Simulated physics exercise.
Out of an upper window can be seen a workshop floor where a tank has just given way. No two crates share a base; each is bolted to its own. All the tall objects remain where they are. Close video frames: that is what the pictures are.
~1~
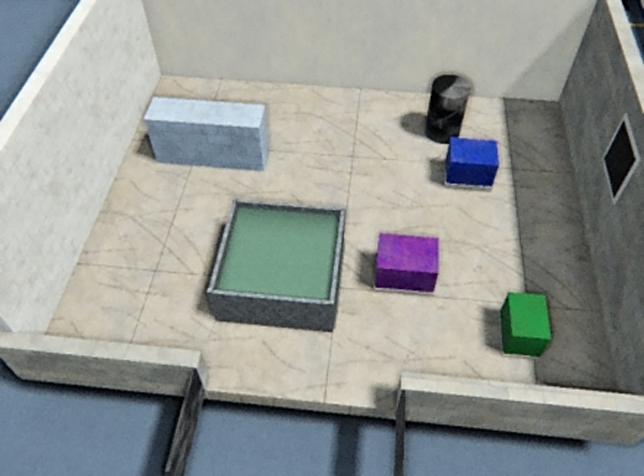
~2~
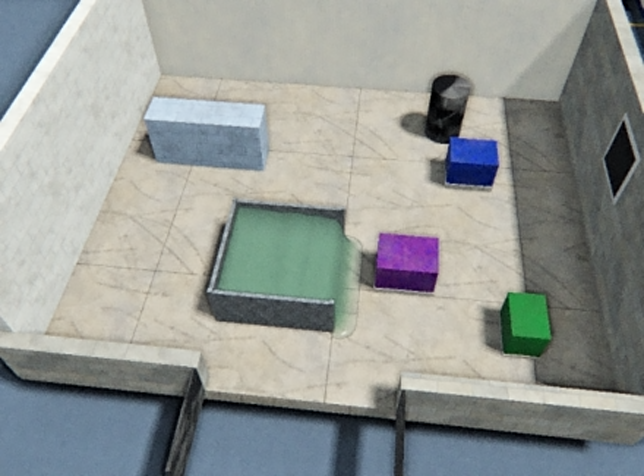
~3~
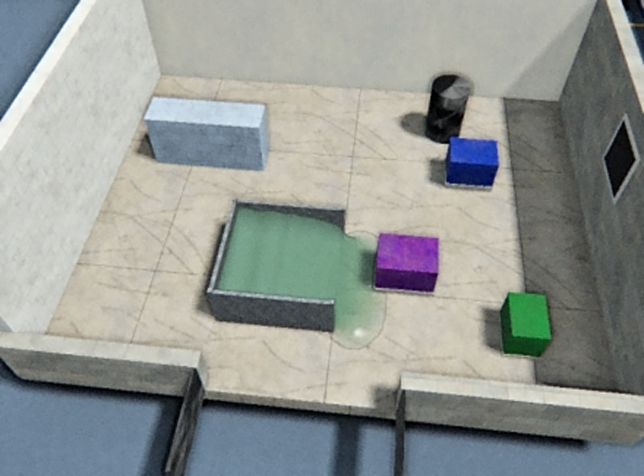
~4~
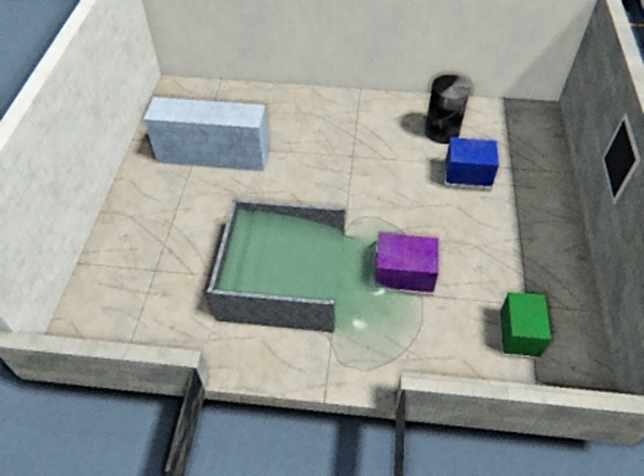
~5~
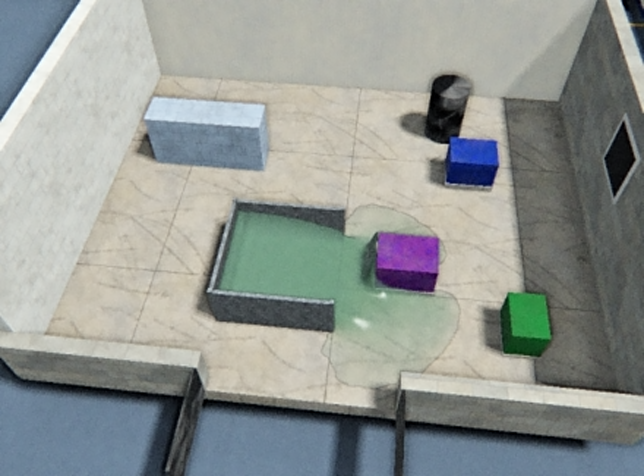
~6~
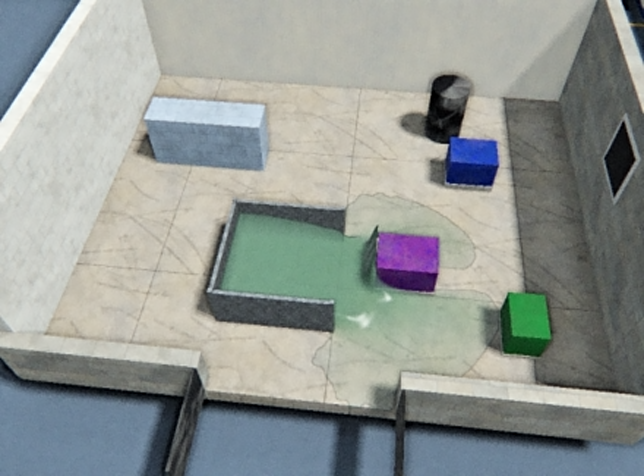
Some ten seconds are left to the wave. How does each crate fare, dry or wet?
The blue crate comes out wet. The purple crate comes out wet. The green crate comes out wet.
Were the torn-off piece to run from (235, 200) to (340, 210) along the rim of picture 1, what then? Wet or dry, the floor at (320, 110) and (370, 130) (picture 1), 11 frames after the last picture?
First spot swamped, second spot swamped.
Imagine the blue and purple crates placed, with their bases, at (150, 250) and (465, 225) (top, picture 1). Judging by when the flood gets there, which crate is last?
The one in blue.
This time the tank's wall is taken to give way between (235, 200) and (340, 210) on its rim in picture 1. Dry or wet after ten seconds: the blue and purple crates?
My reading: Blue stays untouched, purple stays untouched.
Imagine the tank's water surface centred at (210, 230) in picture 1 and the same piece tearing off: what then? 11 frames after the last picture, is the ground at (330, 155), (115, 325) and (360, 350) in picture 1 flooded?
Results in order - left untouched, left untouched, swamped.
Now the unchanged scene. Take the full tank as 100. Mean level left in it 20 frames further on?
Roughly 22 per cent.
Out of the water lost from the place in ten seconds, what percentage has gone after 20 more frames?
My figure: 50 percent.
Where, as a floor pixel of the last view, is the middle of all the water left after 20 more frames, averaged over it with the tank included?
I would point to (437, 262).
A moment on, water covers 25 % of the floor; the blue crate water round its plinth, the purple crate water round its plinth, the green crate water round its plinth.
Next, water covers 40 % of the floor; the blue crate water round its plinth, the purple crate water round its plinth, the green crate water round its plinth.
Then, water covers 45 % of the floor; the blue crate water round its plinth, the purple crate water round its plinth, the green crate water round its plinth.
Later, water covers 60 % of the floor; the blue crate water round its plinth, the purple crate water round its plinth, the green crate water round its plinth.
In the end, water covers 70 % of the floor; the blue crate was topped, the purple crate was topped, the green crate was topped.
